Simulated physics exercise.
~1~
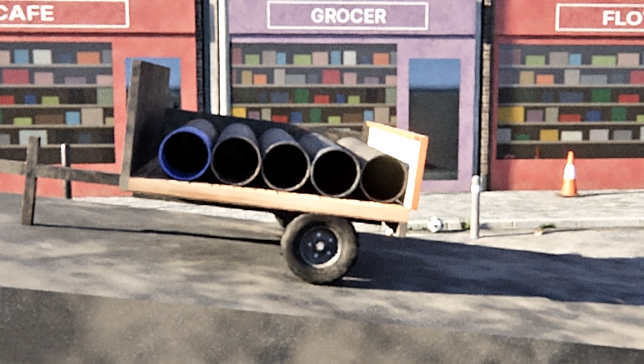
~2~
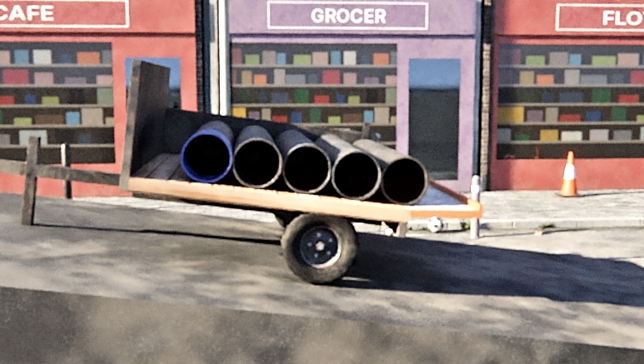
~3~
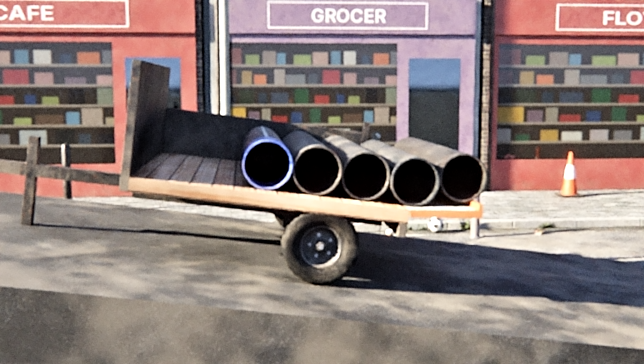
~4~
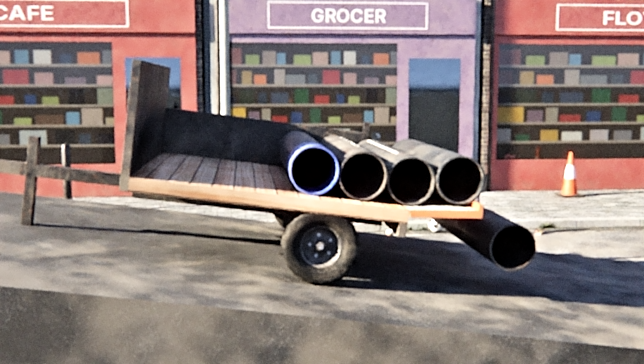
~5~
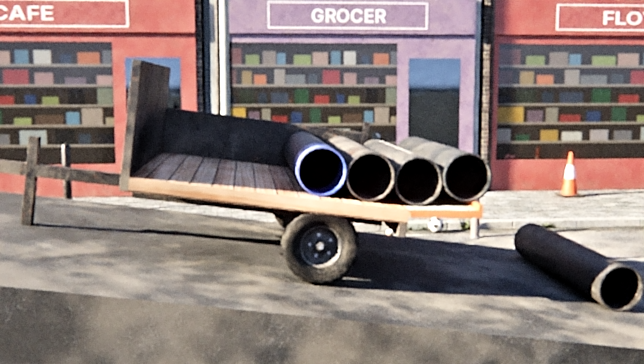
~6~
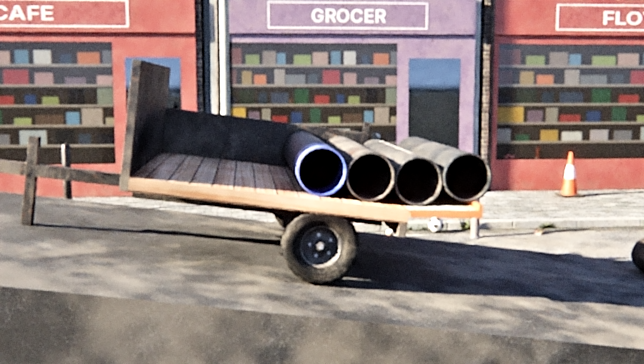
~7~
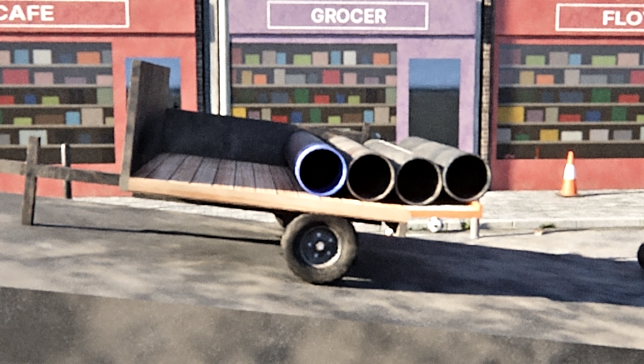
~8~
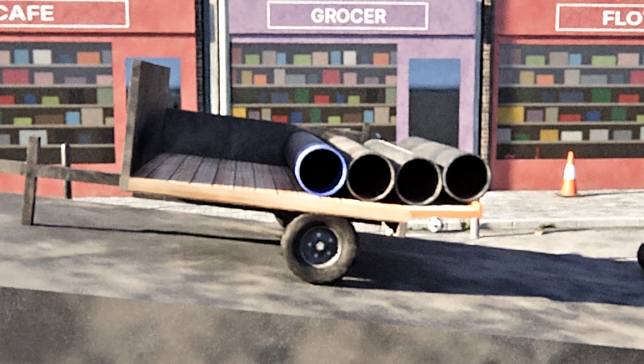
Five pipes roll right as a trailer's tailgate drops, and one falls off while four stay aboard.
